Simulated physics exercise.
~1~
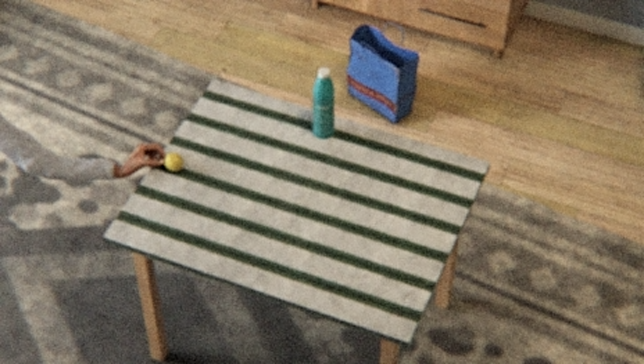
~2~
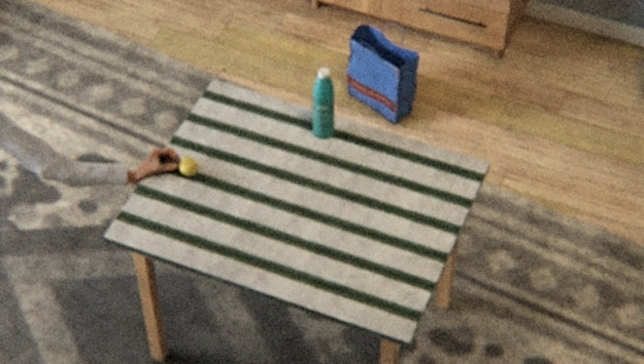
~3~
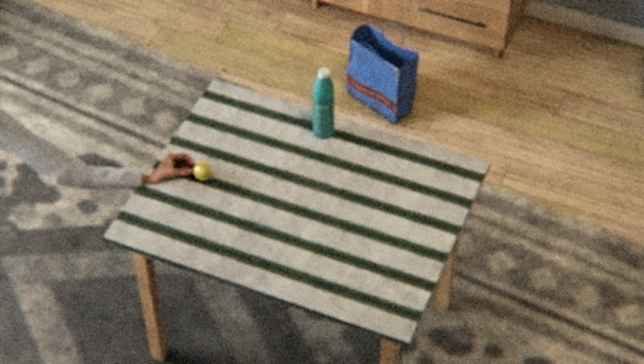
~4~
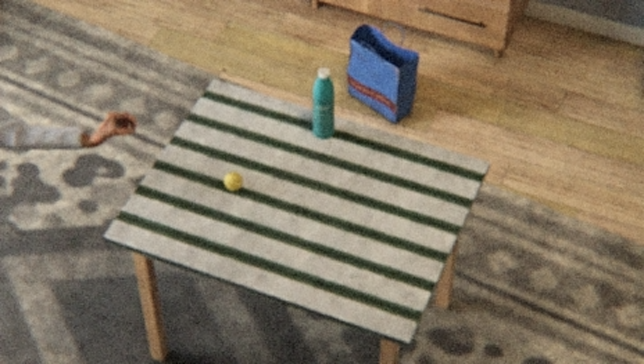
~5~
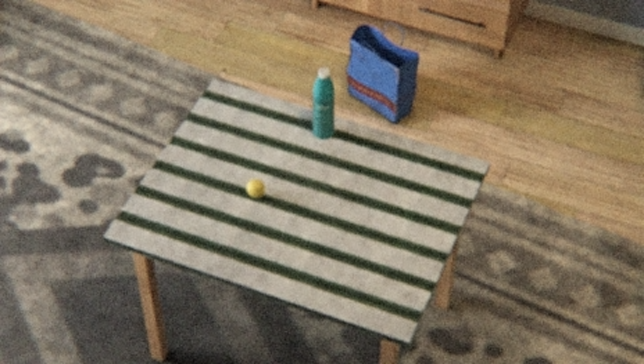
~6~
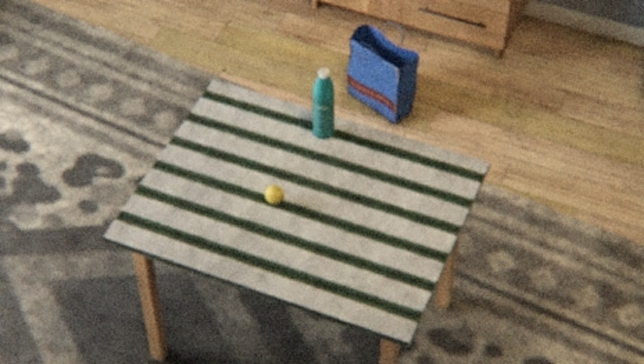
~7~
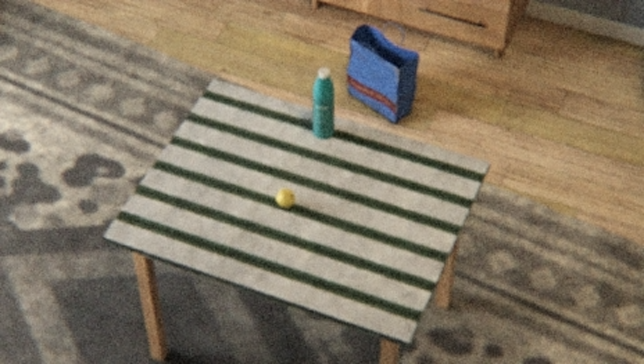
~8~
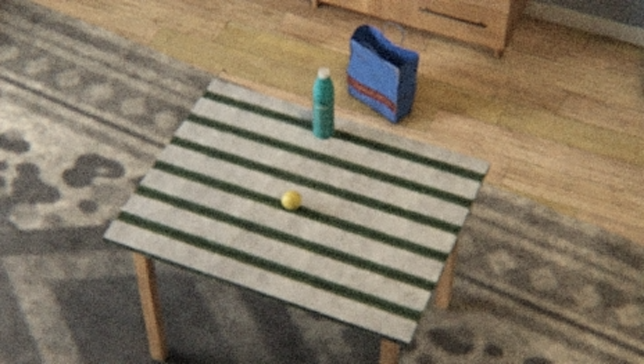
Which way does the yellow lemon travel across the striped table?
The yellow lemon moves to the right, as the viewer sees it.
